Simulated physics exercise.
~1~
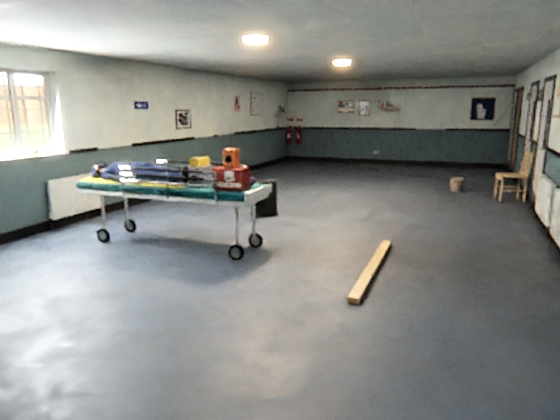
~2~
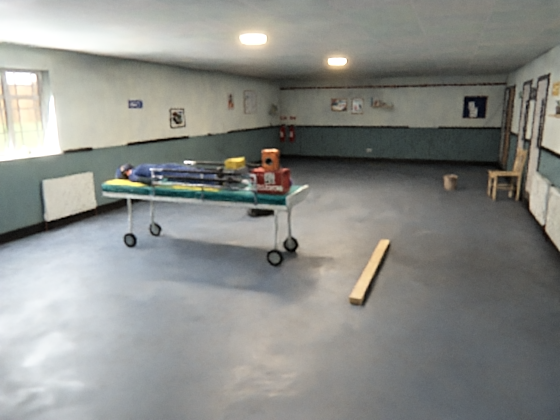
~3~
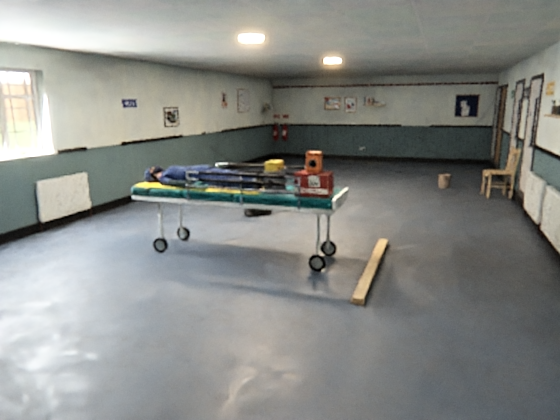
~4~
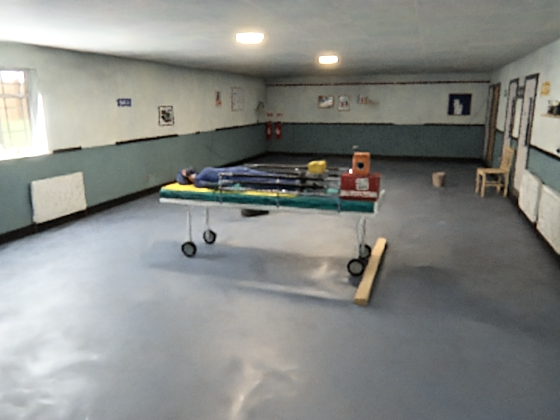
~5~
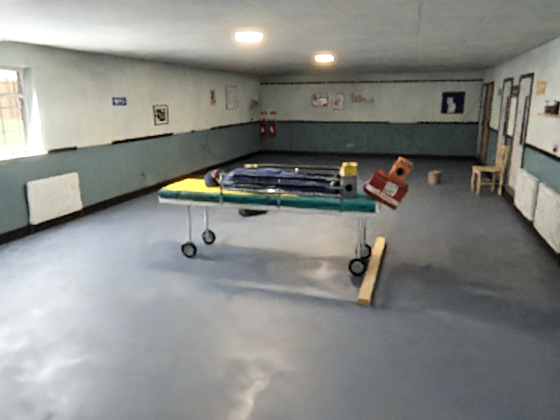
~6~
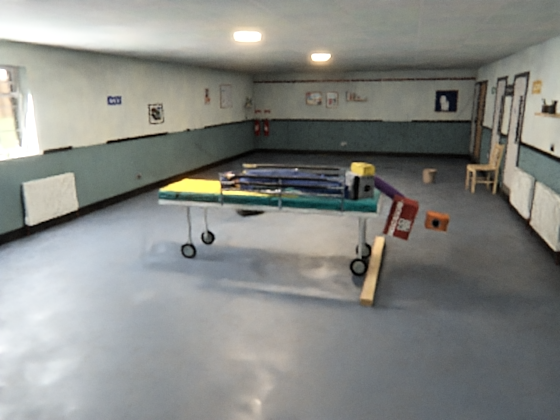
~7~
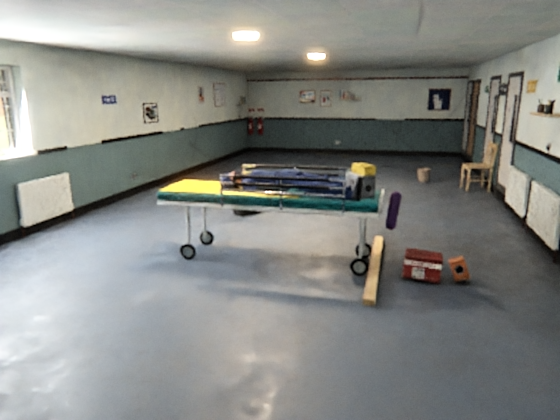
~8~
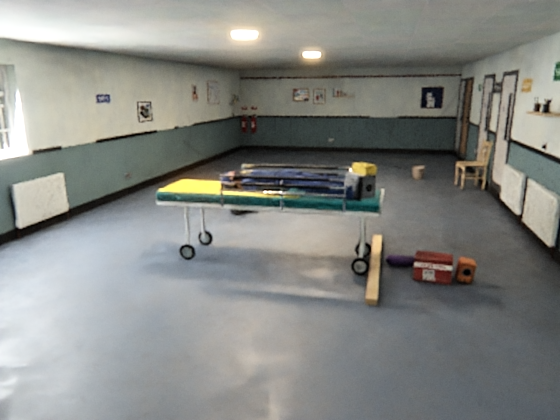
In a long, bare room with a blue-grey floor, a trolley with a green and yellow top rolls to the right, carrying a dark blue figure and a cluster of loose items at its right end. Its wheels meet a wooden beam on the floor and it stops abruptly. The figure slides along toward the right end, while the red holdall and orange box tip over the edge and tumble to the floor. A purple bottle follows them down. At the end, all three lie beyond the beam, while the figure and yellow box remain on the trolley.
